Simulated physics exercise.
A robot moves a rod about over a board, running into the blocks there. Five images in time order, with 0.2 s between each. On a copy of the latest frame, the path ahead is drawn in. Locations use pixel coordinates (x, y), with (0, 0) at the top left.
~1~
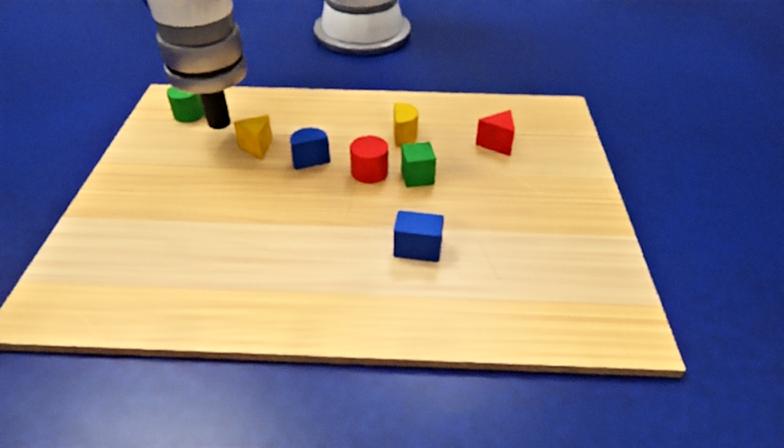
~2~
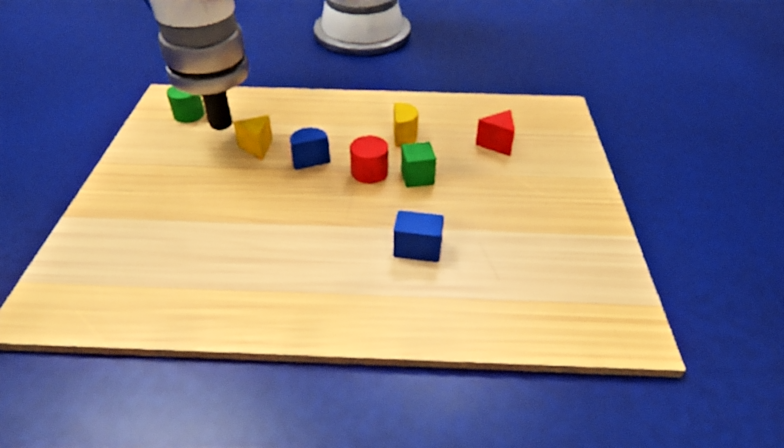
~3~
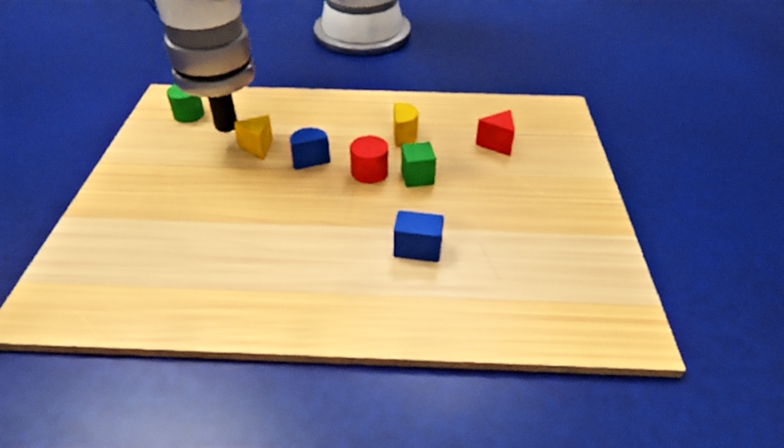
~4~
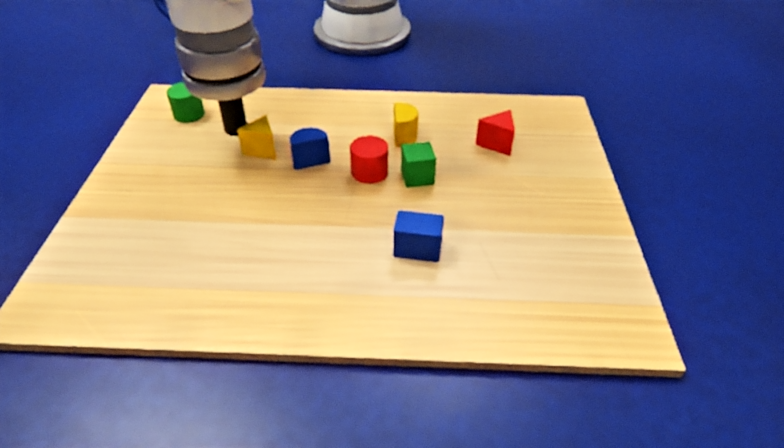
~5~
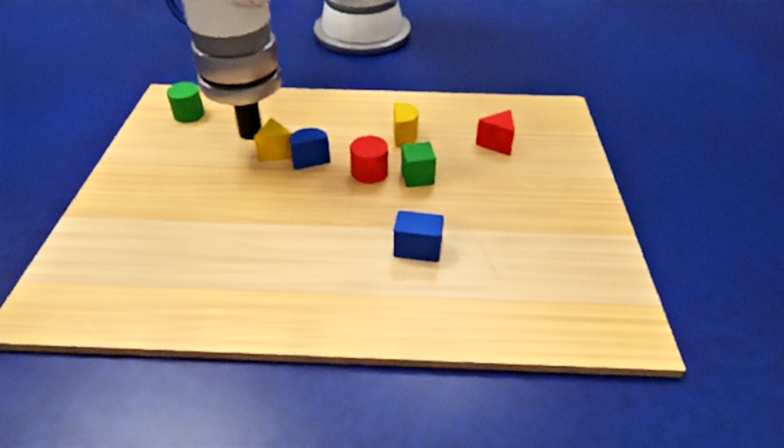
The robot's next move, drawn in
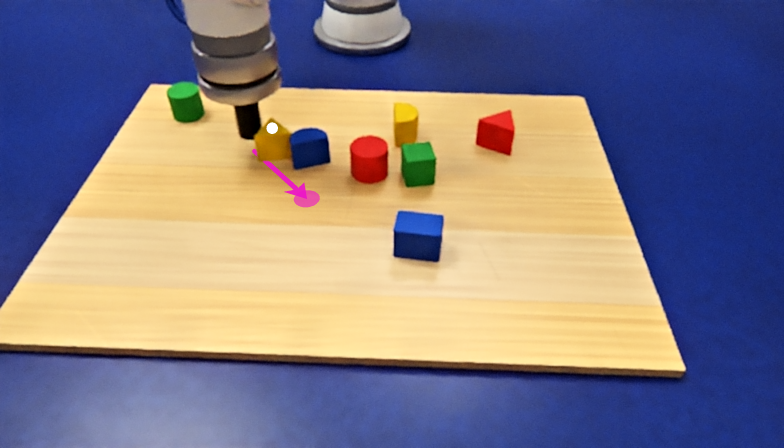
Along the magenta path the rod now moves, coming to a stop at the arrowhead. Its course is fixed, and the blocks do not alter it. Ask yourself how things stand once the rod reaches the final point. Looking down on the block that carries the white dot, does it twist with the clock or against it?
It swings round anticlockwise.
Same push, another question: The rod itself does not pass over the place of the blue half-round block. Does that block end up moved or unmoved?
It shifts position.
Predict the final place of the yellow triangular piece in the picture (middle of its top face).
Final place: (292, 135).
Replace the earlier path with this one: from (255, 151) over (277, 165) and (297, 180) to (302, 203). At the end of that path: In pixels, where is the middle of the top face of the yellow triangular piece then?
The yellow triangular piece ends near (299, 134).
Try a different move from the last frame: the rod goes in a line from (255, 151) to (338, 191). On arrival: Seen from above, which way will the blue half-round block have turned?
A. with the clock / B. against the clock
It's A.
The drawn path runs in a line from (255, 151) to (307, 199); the dot is on the yellow triangular piece.
What follows on the original path. One third of the way, rod at (269, 150); yellow triangular piece at (291, 135), turned 60° anticlockwise; blue half-round block at (322, 135), turned 20° clockwise.
Two thirds of the way, rod at (286, 166); yellow triangular piece at (292, 135), turned 65° anticlockwise; blue half-round block at (322, 135), turned 20° clockwise.
At the end, rod at (305, 182); yellow triangular piece at (292, 135), turned 65° anticlockwise; blue half-round block at (322, 135), turned 20° clockwise; red disc not moved.
